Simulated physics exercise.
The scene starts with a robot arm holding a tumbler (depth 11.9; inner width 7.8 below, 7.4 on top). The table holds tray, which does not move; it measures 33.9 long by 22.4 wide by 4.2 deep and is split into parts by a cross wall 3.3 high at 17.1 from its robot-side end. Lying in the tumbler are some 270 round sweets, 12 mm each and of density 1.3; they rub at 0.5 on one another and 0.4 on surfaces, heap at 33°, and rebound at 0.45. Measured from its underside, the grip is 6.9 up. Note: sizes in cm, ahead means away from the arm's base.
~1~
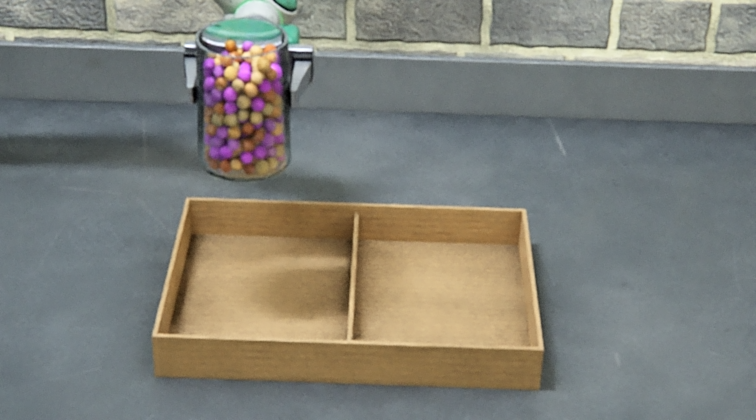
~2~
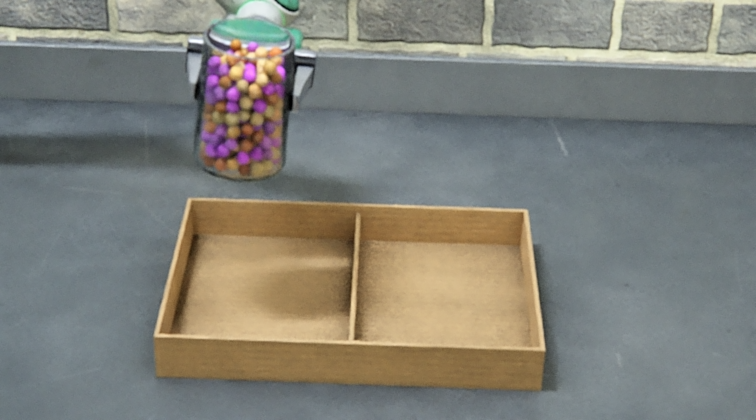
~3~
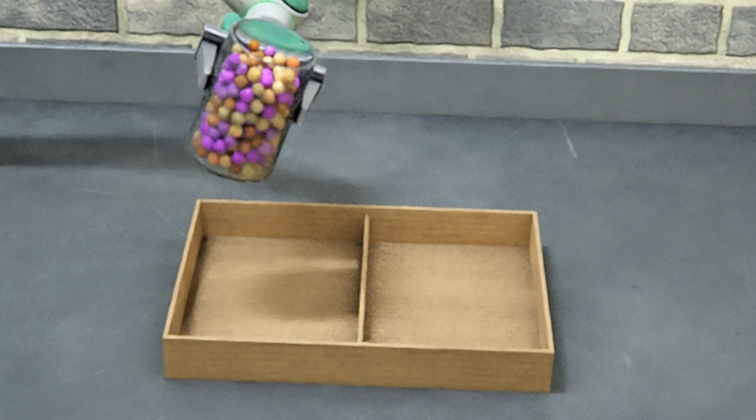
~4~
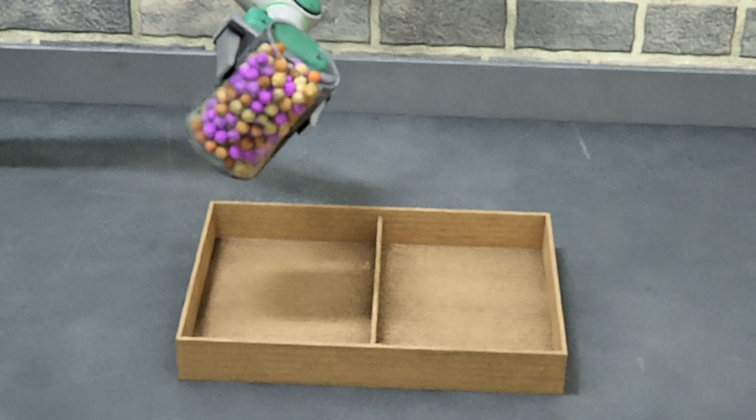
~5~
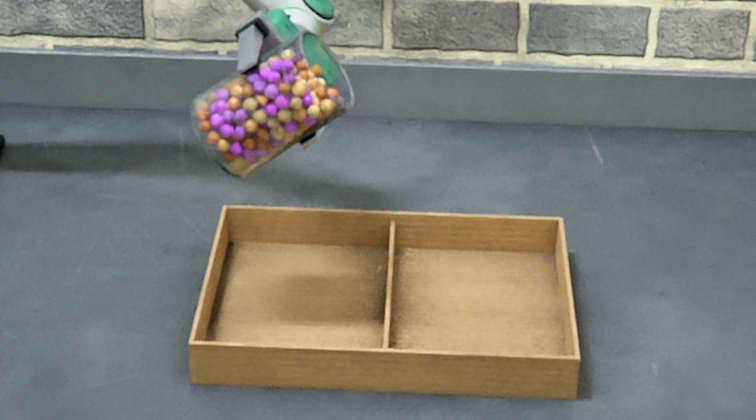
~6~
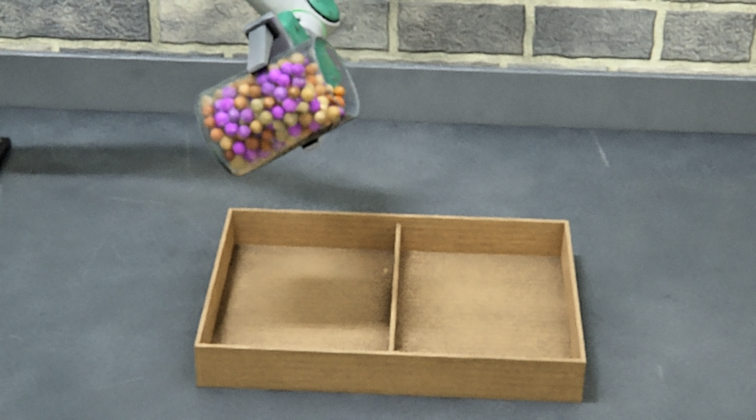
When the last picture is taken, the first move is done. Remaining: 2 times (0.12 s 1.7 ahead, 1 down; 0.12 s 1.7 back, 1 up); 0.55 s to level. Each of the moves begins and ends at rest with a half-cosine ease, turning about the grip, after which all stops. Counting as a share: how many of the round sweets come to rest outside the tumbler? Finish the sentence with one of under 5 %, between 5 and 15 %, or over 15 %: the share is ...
The share is under 5 %.
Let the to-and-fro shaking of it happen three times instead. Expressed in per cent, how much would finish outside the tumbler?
It would come to around 0 %.
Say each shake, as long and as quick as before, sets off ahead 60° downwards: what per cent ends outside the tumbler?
Result: Approx. 0 %.
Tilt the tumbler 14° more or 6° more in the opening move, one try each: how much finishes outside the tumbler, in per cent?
It would be around 10 and 0 per cent.
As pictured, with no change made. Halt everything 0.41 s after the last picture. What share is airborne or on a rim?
Reading at that time: Some 0 per cent.
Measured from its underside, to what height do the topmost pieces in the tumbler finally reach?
Top of the fill: Near 12.5 cm.
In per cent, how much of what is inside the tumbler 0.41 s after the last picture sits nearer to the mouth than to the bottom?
Estimate: Around 40 %.
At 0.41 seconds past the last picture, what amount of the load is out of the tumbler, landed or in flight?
About 0 per cent so far.
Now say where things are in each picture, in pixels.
In the first picture, the tumbler middle at (243, 101), level; upper third of the load around (244, 76), from x 205 to 280, top at y 45; 269 in the tumbler.
In the second picture, the tumbler middle at (244, 101), tilted 6° forward; upper third of the load around (246, 77), from x 205 to 280, top at y 45.
In the third picture, the tumbler middle at (251, 102), tilted 20° forward; upper third of the load around (254, 78), from x 195 to 295, top at y 45.
In the fourth picture, the tumbler middle at (261, 102), tilted 39° forward; upper third of the load around (268, 81), from x 195 to 315, top at y 50.
In the fifth picture, the tumbler middle at (272, 105), tilted 53° forward; upper third of the load around (282, 88), from x 205 to 330, top at y 55.
In the sixth picture, the tumbler middle at (277, 107), tilted 59° forward; upper third of the load around (284, 89), from x 210 to 340, top at y 60; 269 in the tumbler.
Then, 0.41 s on, tilted 59° forward, highest piece 25 above the table; 269 in the tumbler.
Then, 0.82 s on, tilted 18° forward, highest piece 27 above the table; 269 in the tumbler.
Then, 1.23 s on, level, highest piece 28 above the table; 269 in the tumbler.
Then, 2.28 s on, level, highest piece 28 above the table; 269 in the tumbler.
In the end, 269 in the tumbler. That is 0 % outside the tumbler.
